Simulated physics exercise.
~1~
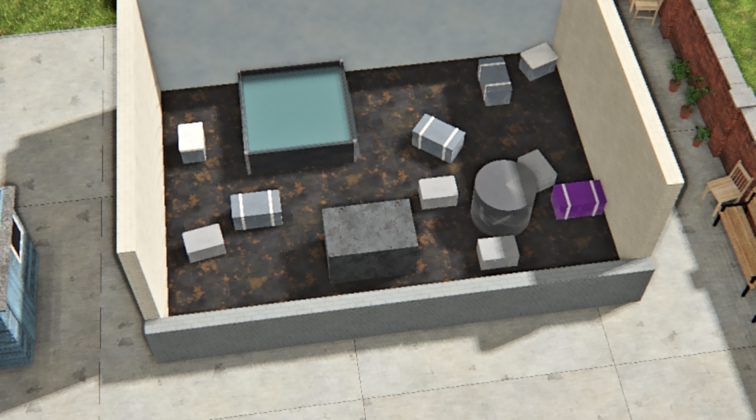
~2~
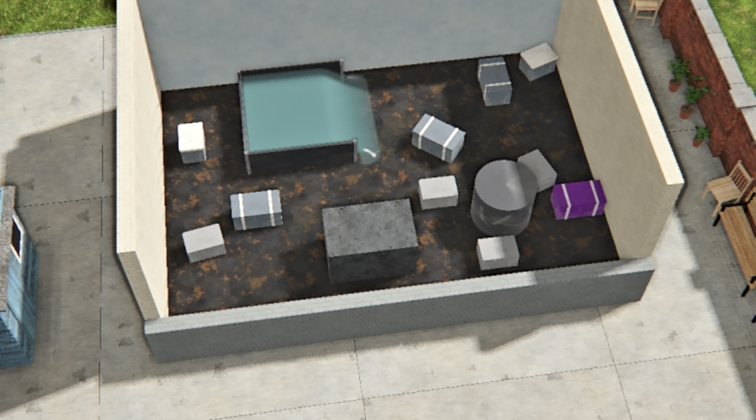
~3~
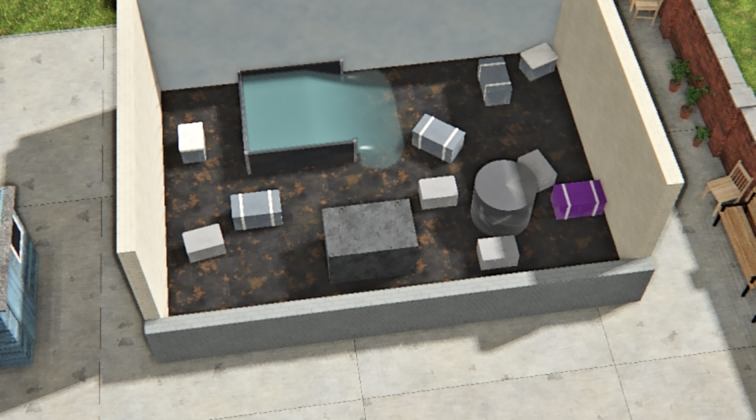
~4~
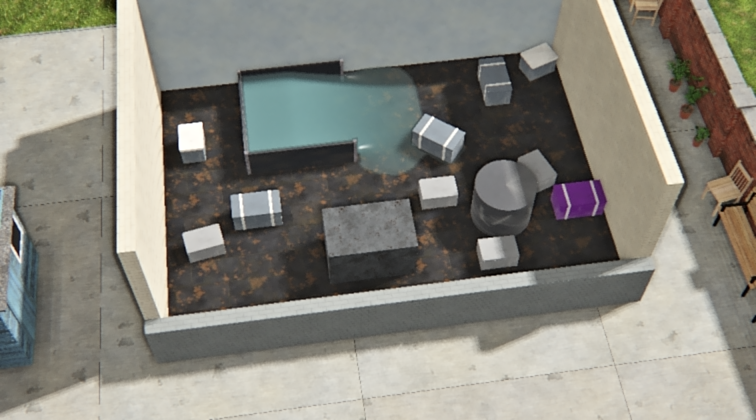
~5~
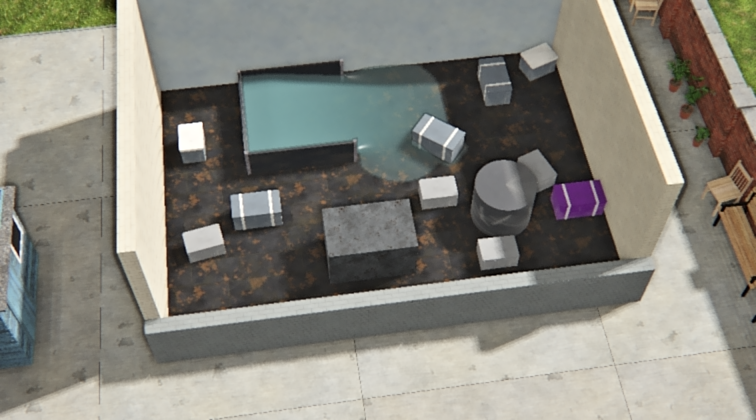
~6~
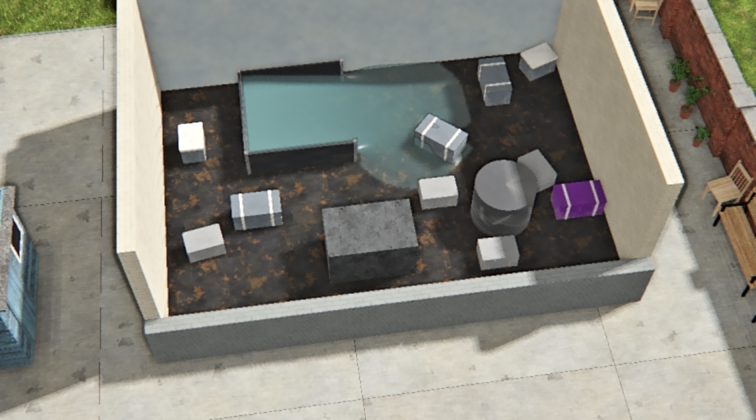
Service yard from above, a tank's right side giving way and water spreading rightward around a grey trunk among unmoving crates.
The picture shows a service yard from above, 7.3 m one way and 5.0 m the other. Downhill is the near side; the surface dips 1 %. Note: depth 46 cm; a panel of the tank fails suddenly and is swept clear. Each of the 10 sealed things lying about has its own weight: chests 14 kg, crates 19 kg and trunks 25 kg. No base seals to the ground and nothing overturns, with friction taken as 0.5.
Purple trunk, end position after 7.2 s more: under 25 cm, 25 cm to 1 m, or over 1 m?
It is swept a long way.
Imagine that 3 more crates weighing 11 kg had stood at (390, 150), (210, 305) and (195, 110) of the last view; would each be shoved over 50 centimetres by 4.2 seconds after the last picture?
In that order: More, less, short of it.
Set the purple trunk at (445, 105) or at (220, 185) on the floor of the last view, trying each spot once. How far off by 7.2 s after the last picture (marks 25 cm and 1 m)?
Try one, it is swept a long way; try two, it keeps its spot.
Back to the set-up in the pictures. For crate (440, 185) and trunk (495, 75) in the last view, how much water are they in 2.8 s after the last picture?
I'd put it at 4 cm and 15 cm respectively.
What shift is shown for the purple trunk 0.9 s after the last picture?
I'd guess some 0 cm by then.
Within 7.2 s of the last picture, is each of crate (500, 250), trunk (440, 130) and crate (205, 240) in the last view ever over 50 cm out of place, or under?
Well, going one by one, it's too far, too far and not that far.
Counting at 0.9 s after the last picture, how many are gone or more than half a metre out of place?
Answer: 2.
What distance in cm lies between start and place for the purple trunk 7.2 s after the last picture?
300 centimetres.
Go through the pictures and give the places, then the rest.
The purple trunk at (580, 193), on the bottom; 3.3 m2 under water; 0 of 10 have shifted, in the first frame.
The purple trunk at (580, 193), on the bottom; 4.1 m2 under water; 0 of 10 have shifted, in the second frame.
The purple trunk at (580, 193) rests on the ground; 5.1 m2 under water; 0 of 10 have shifted, in the third frame.
The purple trunk at (580, 193), on the bottom; 6.1 m2 under water; 0 of 10 have shifted, in the fourth frame.
The purple trunk at (580, 193), on the bottom; 7.1 m2 under water; 0 of 10 have shifted, in the fifth frame.
The purple trunk at (580, 193), on the bottom; water covers 8.1 m2; 0 of 10 have shifted, in the sixth frame.
Then, 0.9 s after the last picture the purple trunk is near (580, 193), 0.0 m from its start, aground; 0 afloat.
Then, 2.8 s after the last picture the purple trunk is near (582, 239), 0.9 m from its start, aground; 4 afloat.
Then, 4.8 s after the last picture the purple trunk is near (442, 261), 2.7 m from its start, aground; 4 afloat.
Then, 7.2 s after the last picture the purple trunk is near (442, 273), 2.8 m from its start, afloat; 6 afloat.
